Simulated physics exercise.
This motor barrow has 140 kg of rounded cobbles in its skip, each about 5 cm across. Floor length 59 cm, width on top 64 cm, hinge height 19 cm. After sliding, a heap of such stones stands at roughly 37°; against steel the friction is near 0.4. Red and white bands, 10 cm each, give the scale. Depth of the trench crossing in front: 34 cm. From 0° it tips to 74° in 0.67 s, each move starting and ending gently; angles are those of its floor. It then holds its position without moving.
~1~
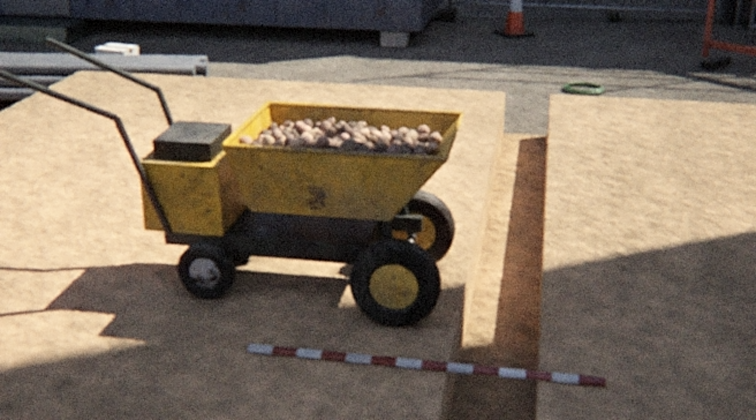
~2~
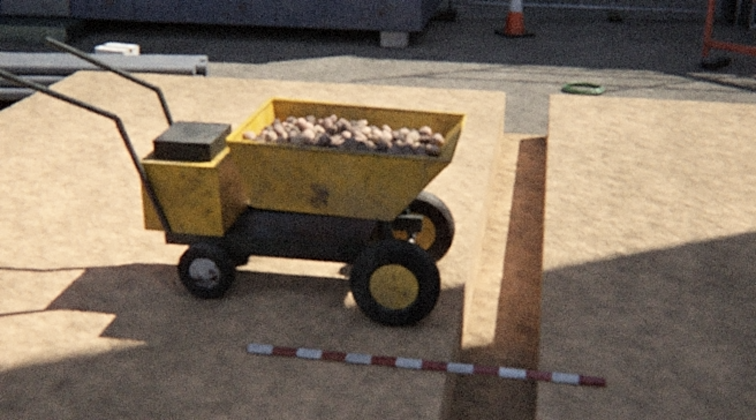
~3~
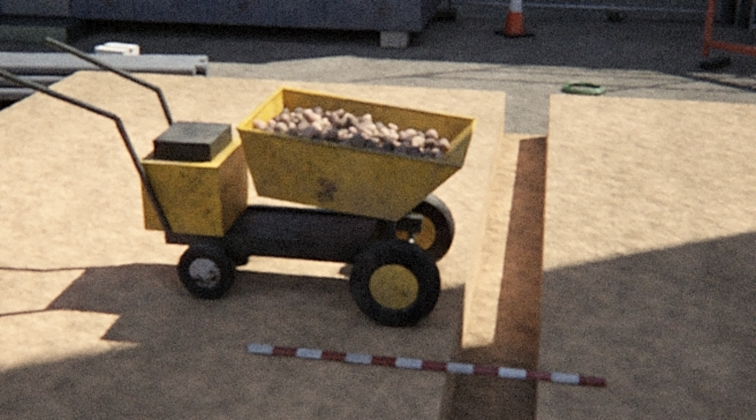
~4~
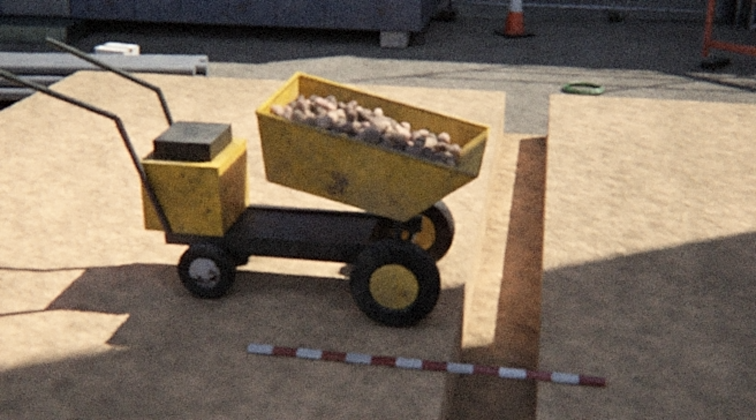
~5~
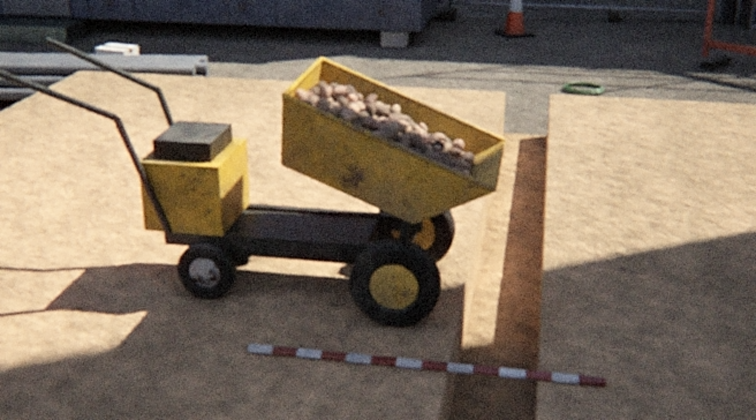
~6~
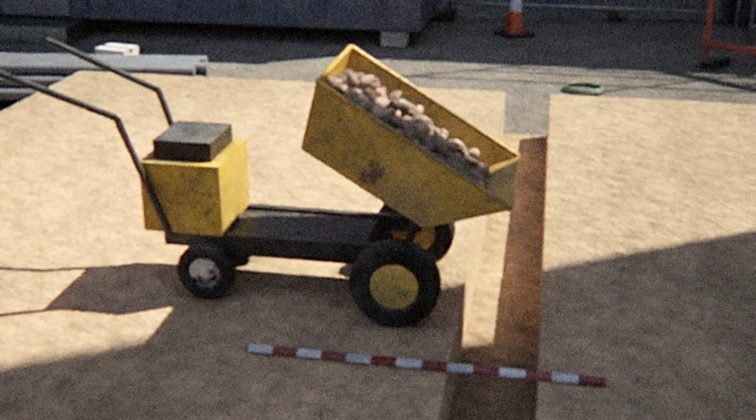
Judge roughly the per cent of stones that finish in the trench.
An estimated 8 per cent finish in the trench.
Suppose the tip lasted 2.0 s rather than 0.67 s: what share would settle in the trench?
Roughly 10 per cent would.
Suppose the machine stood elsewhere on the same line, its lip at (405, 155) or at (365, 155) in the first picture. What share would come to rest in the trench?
It'd be around 35 per cent and after that around 70 per cent.
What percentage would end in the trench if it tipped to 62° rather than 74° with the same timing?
It would be near 10 per cent.
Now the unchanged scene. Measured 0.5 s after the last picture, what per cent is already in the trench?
Some 0 per cent.
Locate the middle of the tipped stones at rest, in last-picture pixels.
Middle at around (626, 307), I'd say.
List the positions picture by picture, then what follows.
In the first picture, the skip is at 0°, its lip at (447, 160); the top of the load is at (344, 133).
The second picture shows lip at (451, 161), floor tilted 2°, highest stones at (333, 129).
The third picture shows lip at (462, 167), floor tilted 6°, highest stones at (318, 121).
The fourth picture shows lip at (478, 176), floor tilted 13°, highest stones at (320, 110).
The fifth picture shows lip at (496, 190), floor tilted 22°, highest stones at (330, 94).
In the sixth picture, the skip is at 31°, its lip at (513, 209); the top of the load is at (350, 85).
Then, 0.2 s after the last picture the floor is at 62°, 100 % in the skip; the foremost stones are at (529, 241).
Then, 0.5 s after the last picture the floor is at 74°, 61 % in the skip, 39 % past the trench; the foremost stones are at (645, 315).
Then, 0.8 s after the last picture the floor is at 74°, 12 % in the skip, 1 % in the trench, 86 % past the trench; the foremost stones are past the picture's edge.
Then, 2.8 s after the last picture the floor is at 74°, 1 % in the skip, 8 % in the trench, 91 % past the trench; the foremost stones are past the picture's edge.
